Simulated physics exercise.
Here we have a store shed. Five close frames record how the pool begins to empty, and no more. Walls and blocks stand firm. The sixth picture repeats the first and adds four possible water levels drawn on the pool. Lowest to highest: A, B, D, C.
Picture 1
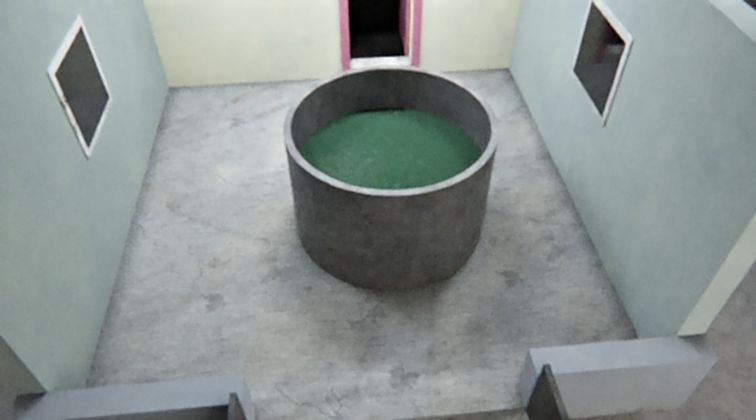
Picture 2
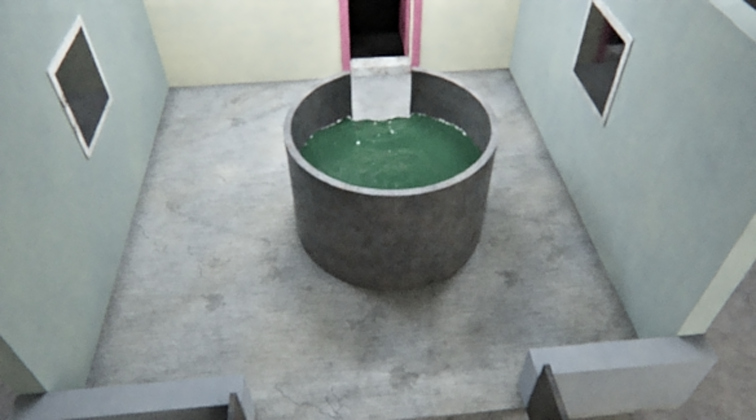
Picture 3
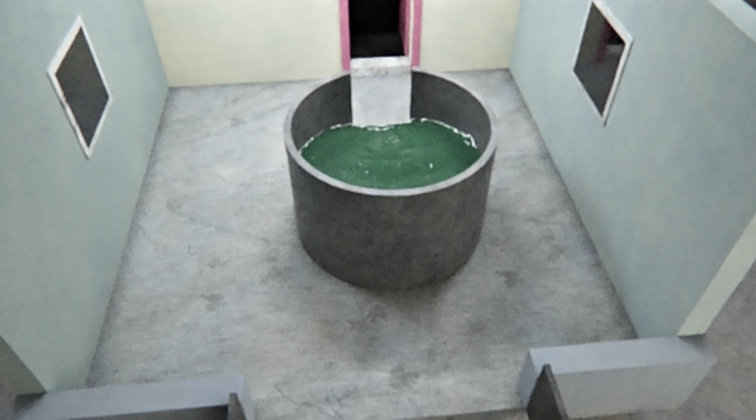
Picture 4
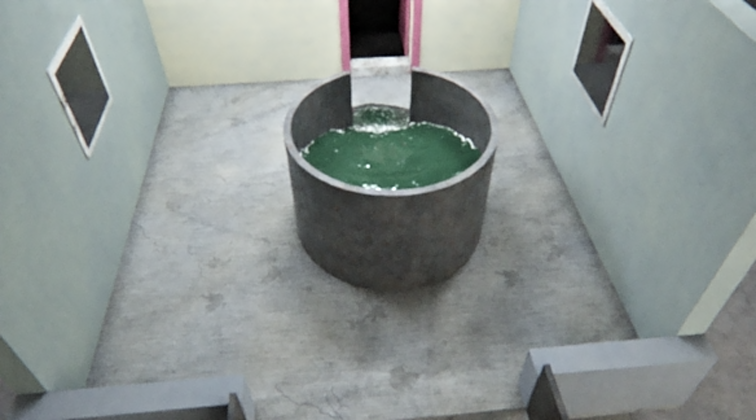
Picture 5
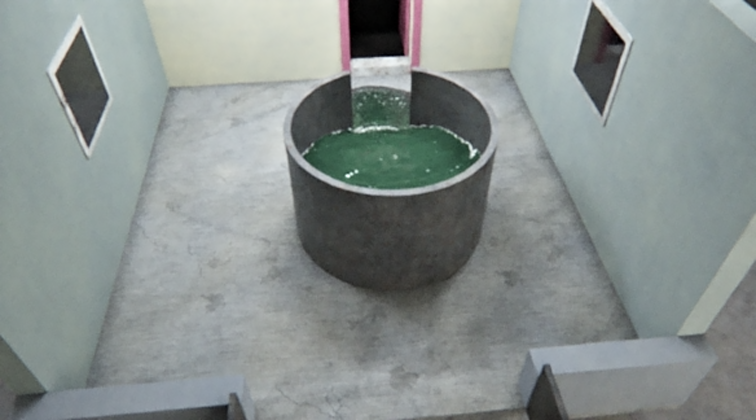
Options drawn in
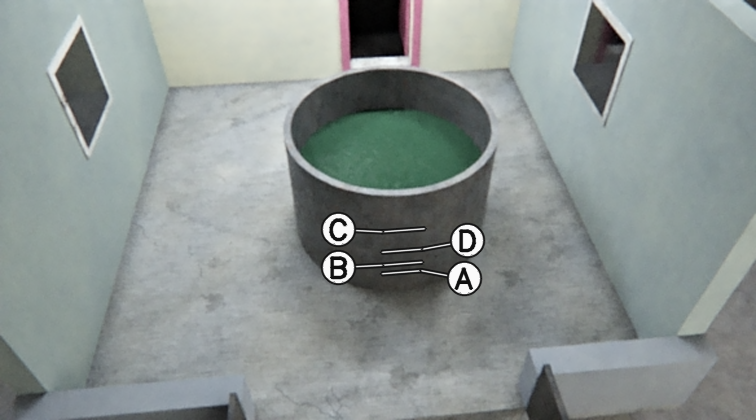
A round grey tank of green water opens at the back, and the water ripples and lowers.
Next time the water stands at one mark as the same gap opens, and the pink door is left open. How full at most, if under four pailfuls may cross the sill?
B will do.
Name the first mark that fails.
D.
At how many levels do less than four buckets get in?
Two of the four.
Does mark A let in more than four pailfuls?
No.
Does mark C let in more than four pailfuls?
Yes, that goes wrong.
On the marked copy, A at (401, 272); B at (402, 263); C at (403, 230); D at (402, 250); from the bottom up A, B, D, C.
With A, nothing gets over.
With B, a bucket or two gets in.
With C, dozens of bucketfuls pour in.
With D, about 11 bucketfuls get in.
